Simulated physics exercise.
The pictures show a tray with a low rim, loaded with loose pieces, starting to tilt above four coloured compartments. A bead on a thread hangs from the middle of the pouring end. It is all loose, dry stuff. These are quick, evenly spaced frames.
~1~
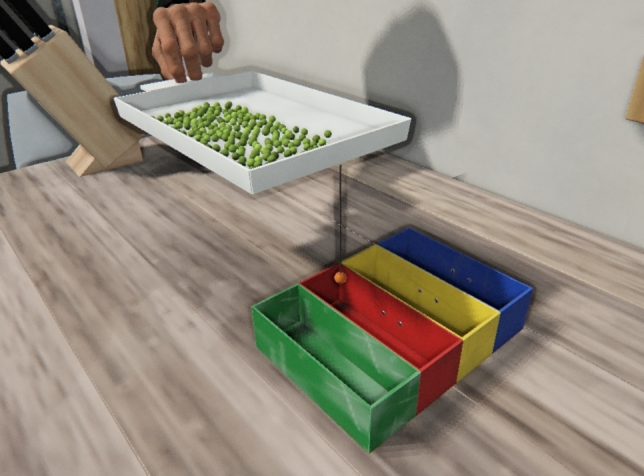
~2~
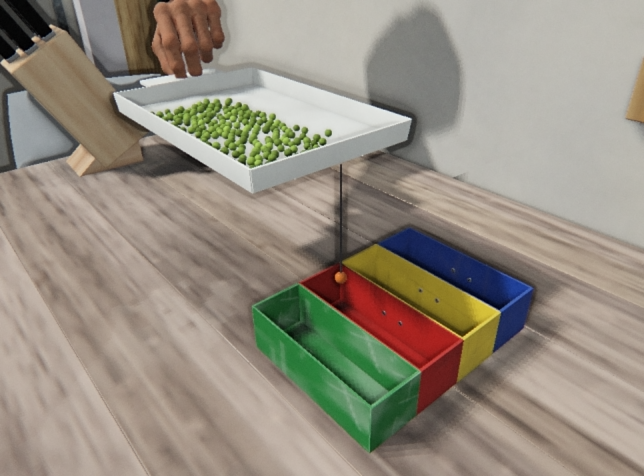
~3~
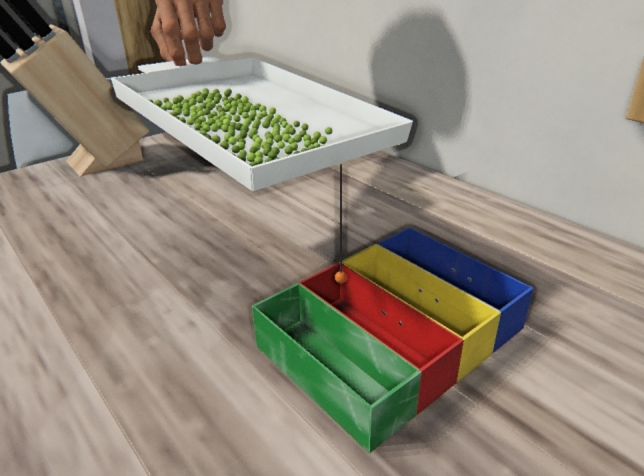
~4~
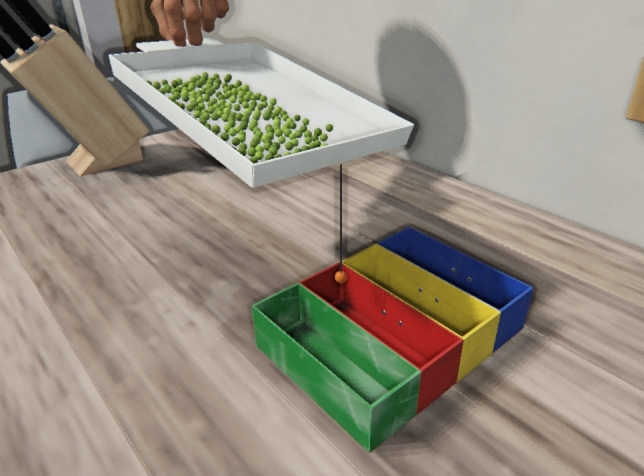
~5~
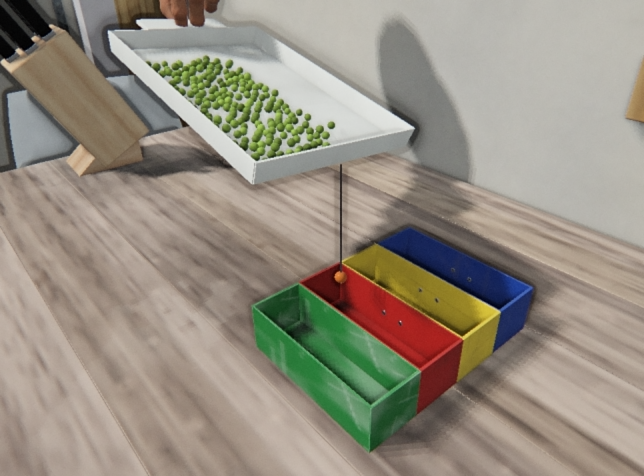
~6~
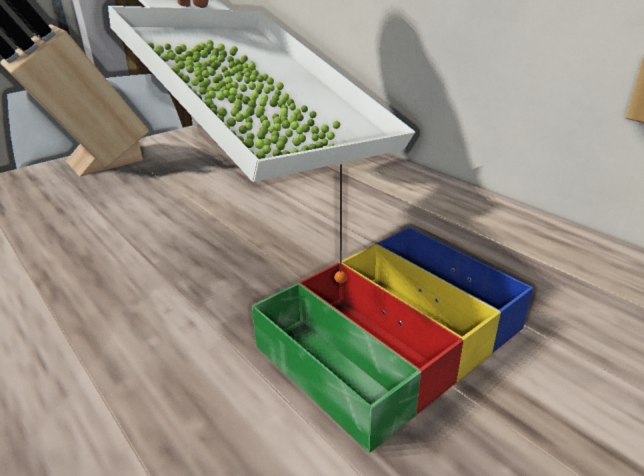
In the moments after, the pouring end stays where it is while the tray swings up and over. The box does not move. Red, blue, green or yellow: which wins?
Most goes to the yellow cell.
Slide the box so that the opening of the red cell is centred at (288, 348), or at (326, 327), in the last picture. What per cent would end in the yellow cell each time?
Roughly 10 per cent, and 20 per cent.
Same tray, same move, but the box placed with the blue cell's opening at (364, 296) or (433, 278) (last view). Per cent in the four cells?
About 20 and 100 per cent.
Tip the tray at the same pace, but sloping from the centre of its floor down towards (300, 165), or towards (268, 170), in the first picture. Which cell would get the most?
At the first place that green cell, at the second that green cell.
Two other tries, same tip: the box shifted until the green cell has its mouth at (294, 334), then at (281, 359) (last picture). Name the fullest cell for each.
The first try: The blue one. The second: That blue cell.
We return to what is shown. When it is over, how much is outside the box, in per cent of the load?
Near 0 %.
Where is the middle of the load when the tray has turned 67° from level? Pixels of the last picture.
Around (363, 135).
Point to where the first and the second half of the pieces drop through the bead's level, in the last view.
Early half (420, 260), late half (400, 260).
Just after the last frame, tray tipped steeply; almost all on the tray; just a few in the blue cell; just a few in the yellow cell; about a tenth falling or outside the box.
A moment on, tray tipped past a quarter turn; roughly two thirds on the tray; about a tenth in the yellow cell; about a tenth in the blue cell; just a few in the red cell; roughly a quarter falling or outside the box.
Further on, tray tipped past a quarter turn; roughly two thirds in the yellow cell; roughly a quarter in the red cell; roughly a quarter in the blue cell; just a few in the green cell; just a few falling or outside the box.
When it is over, tray tipped past a quarter turn; roughly two thirds in the yellow cell; roughly a quarter in the red cell; roughly a quarter in the blue cell; just a few in the green cell; just a few outside the box.
